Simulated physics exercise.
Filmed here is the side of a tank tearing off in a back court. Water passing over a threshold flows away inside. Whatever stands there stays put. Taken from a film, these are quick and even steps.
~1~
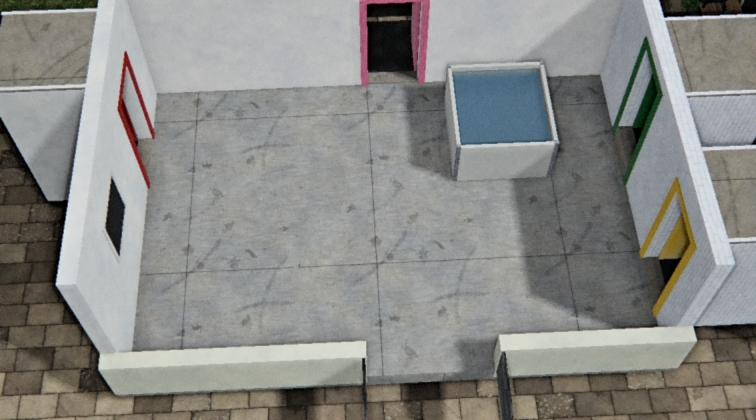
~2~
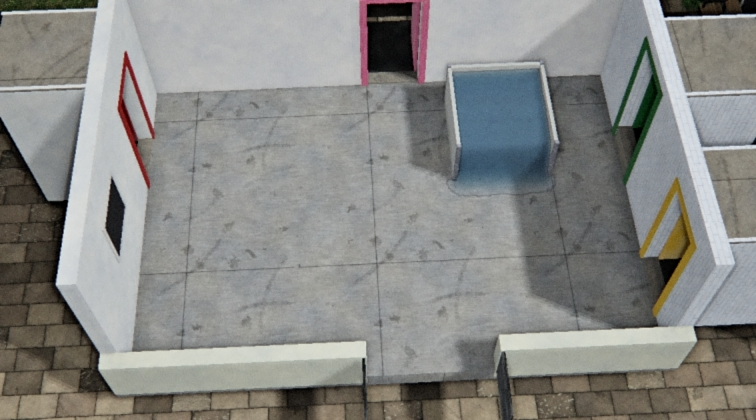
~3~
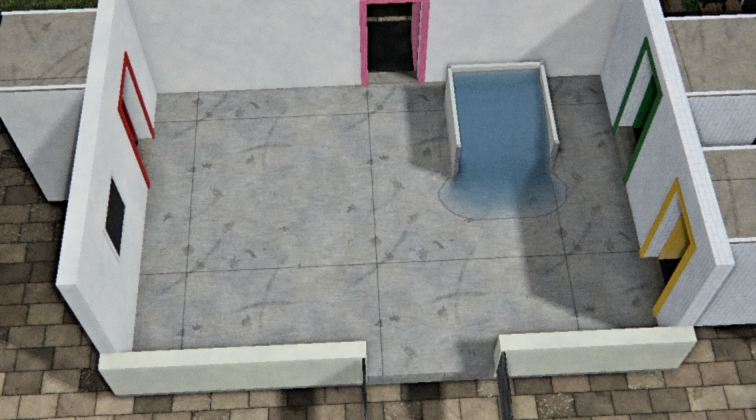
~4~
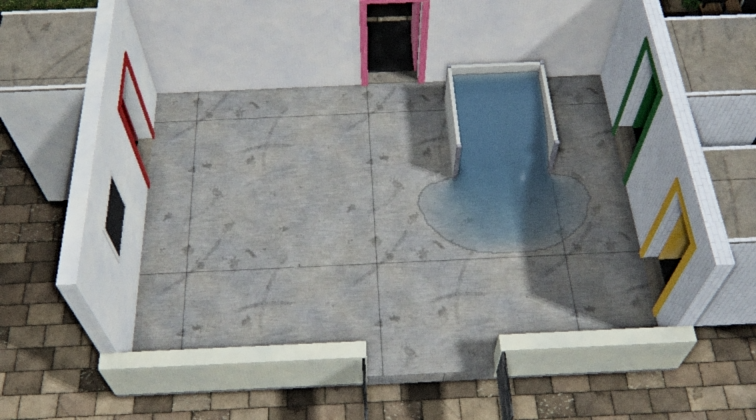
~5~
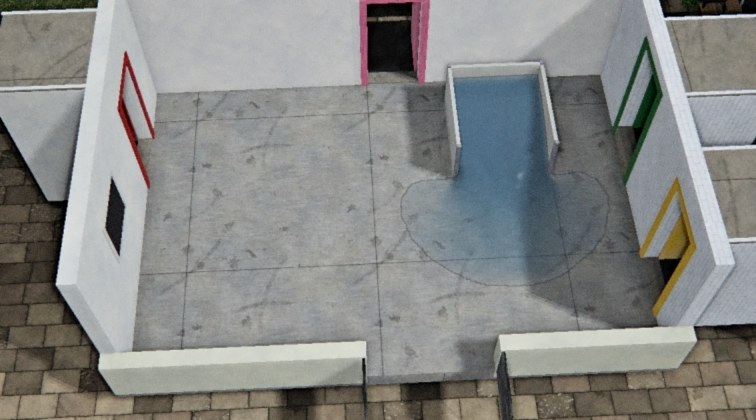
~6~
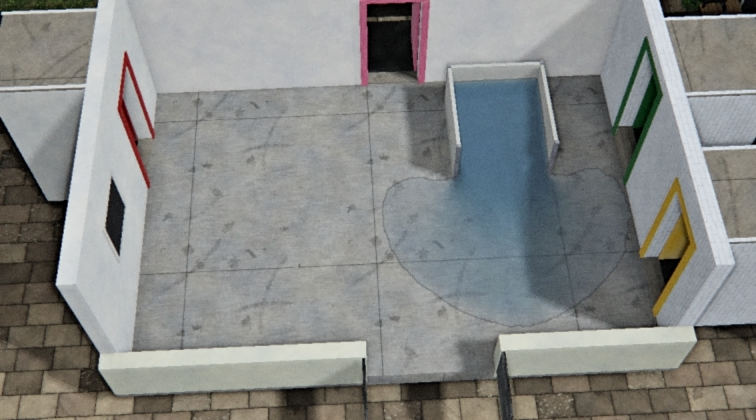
A walled court with a grey stone floor is seen from high above, with brown paving outside and a gap in the low front wall. A white open tank of blue water stands at the back right, near a pink doorway, with a red doorway at left and green and yellow ones at right. The tank's front side gives way and water pours out, spreading forward and sideways in a widening rounded sheet, while the camera stays still.
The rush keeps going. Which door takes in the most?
The yellow door.
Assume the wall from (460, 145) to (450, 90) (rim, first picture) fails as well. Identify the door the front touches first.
It's the red door.
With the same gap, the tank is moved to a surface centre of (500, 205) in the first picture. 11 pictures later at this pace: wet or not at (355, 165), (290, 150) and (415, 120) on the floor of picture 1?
Log, spots in order: Unwetted / unwetted / unwetted.
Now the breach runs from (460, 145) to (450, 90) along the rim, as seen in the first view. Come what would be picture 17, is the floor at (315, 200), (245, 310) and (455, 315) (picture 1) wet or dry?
One by one: Waterlogged, waterlogged, bare.
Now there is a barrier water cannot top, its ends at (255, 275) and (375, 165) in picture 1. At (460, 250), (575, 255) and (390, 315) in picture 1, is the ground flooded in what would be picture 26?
Well, in order I'd call them reached, reached and reached.
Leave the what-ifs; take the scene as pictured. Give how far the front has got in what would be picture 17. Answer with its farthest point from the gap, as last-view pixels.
I'd put it around (265, 366).
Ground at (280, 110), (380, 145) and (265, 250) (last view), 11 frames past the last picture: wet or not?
The first spot is spared, the second spared and the third spared.
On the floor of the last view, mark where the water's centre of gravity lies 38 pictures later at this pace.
Around pixel (452, 242).
A moment on, water covers 35 % of the floor; green door not reached, pink door not reached, yellow door a trickle in, red door not reached.
Next, water covers 40 % of the floor; green door wet at the sill, nothing in, pink door not reached, yellow door some in, red door not reached.
Then, water covers 40 % of the floor; green door wet at the sill, nothing in, pink door not reached, yellow door a lot in, red door not reached.
Later, water covers 60 % of the floor; green door wet at the sill, nothing in, pink door not reached, yellow door a lot in, red door not reached.
In the end, water covers 85 % of the floor; green door wet at the sill, nothing in, pink door wet at the sill, nothing in, yellow door a lot in, red door wet at the sill, nothing in; the yellow door has let in the most.
